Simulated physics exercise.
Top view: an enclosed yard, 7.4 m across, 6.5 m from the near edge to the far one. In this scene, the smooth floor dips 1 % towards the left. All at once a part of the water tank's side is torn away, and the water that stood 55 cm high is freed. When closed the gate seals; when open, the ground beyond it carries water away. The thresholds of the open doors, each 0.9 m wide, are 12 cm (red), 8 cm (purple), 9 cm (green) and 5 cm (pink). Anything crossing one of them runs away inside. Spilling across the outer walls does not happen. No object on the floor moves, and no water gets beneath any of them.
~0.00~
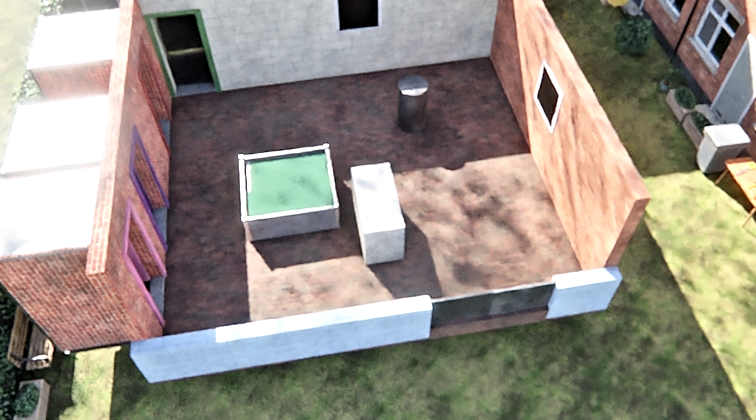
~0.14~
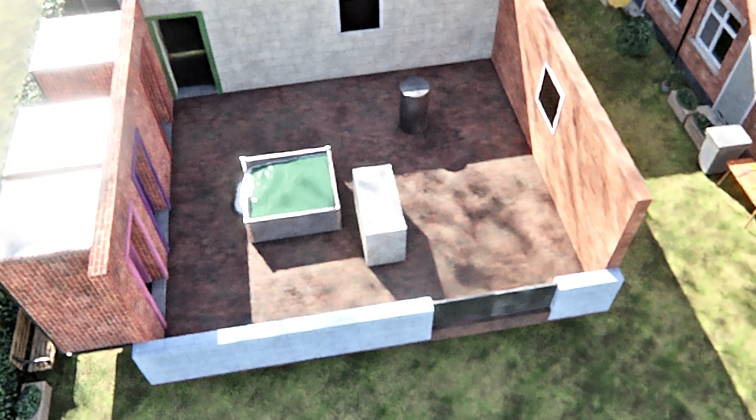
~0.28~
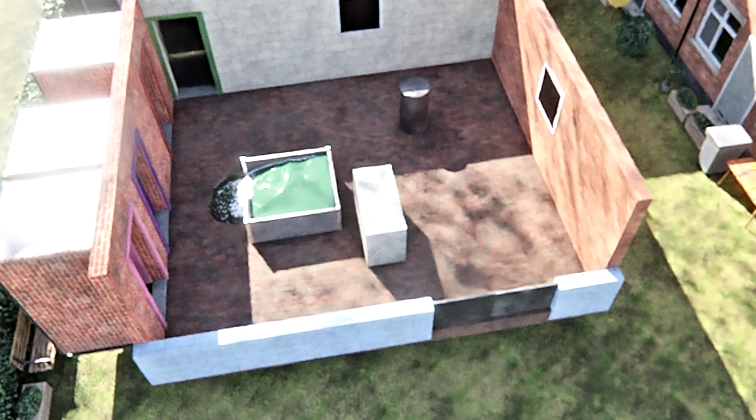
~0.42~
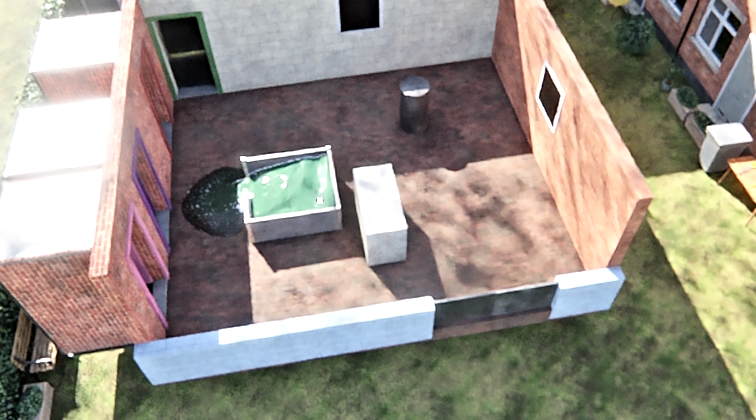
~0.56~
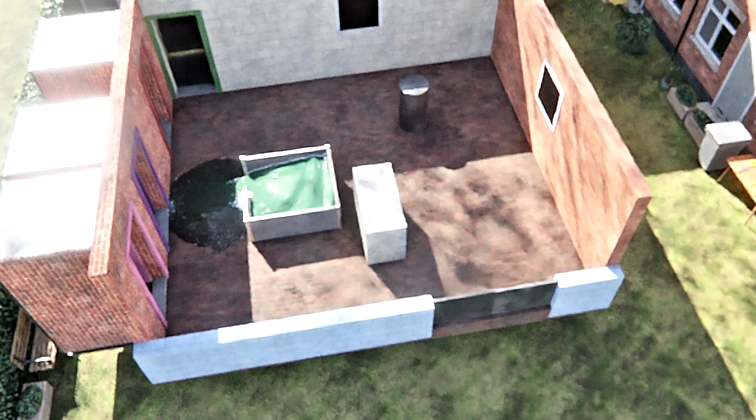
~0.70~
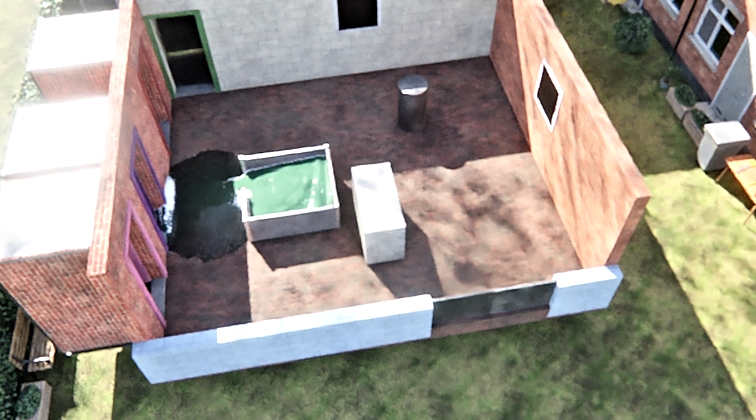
Water pouring from the left side of a green-looking tank in a walled yard, spreading leftward across the brown floor in a dark, widening pool.
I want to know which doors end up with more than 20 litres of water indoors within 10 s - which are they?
The red door undershoots the limit, the purple door overshoots the limit, the green door overshoots the limit, the pink door undershoots the limit.
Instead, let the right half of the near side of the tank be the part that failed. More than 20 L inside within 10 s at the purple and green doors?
Here's how it goes: Purple falls short, green falls short.
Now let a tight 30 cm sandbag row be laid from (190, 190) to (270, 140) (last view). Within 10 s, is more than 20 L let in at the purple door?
Outcome - purple: Fail.
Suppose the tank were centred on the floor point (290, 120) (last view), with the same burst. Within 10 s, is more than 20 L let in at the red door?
Red: Too much.
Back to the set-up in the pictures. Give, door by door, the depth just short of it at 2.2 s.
Measured in centimetres, the red door gives 11, the purple door 21, the green door 7 and the pink door 5.
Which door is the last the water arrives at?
Green.
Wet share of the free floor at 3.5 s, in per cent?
Close to 25 in a hundred parts are wet.
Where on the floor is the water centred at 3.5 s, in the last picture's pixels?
The water's centre is around (238, 191).
After 1.4 s water covers 10 % of the floor and is deepest (29 cm) near (169, 195); red door 10 cm at the sill, 0 L in, purple door 21 cm at the sill, 38 L in, green door not reached, pink door 3 cm at the sill, 0 L in.
After 2.2 s water covers 15 % of the floor and is deepest (24 cm) near (172, 98); red door 11 cm at the sill, 0 L in, purple door 21 cm at the sill, 101 L in, green door 7 cm at the sill, 7 L in, pink door 5 cm at the sill, 0 L in.
After 3.5 s water covers 25 % of the floor and is deepest (18 cm) near (169, 202); red door 8 cm at the sill, 1 L in, purple door 16 cm at the sill, 153 L in, green door 15 cm at the sill, 58 L in, pink door 4 cm at the sill, 0 L in.
After 6.0 s water covers 40 % of the floor and is deepest (12 cm) near (169, 202); red door 5 cm at the sill, 1 L in, purple door 10 cm at the sill, 186 L in, green door 10 cm at the sill, 86 L in, pink door 3 cm at the sill, 0 L in.
After 10.0 s water covers 65 % of the floor and is deepest (7 cm) near (172, 109); red door 5 cm at the sill, 1 L in, purple door 5 cm at the sill, 190 L in, green door 6 cm at the sill, 88 L in, pink door 4 cm at the sill, 1 L in.
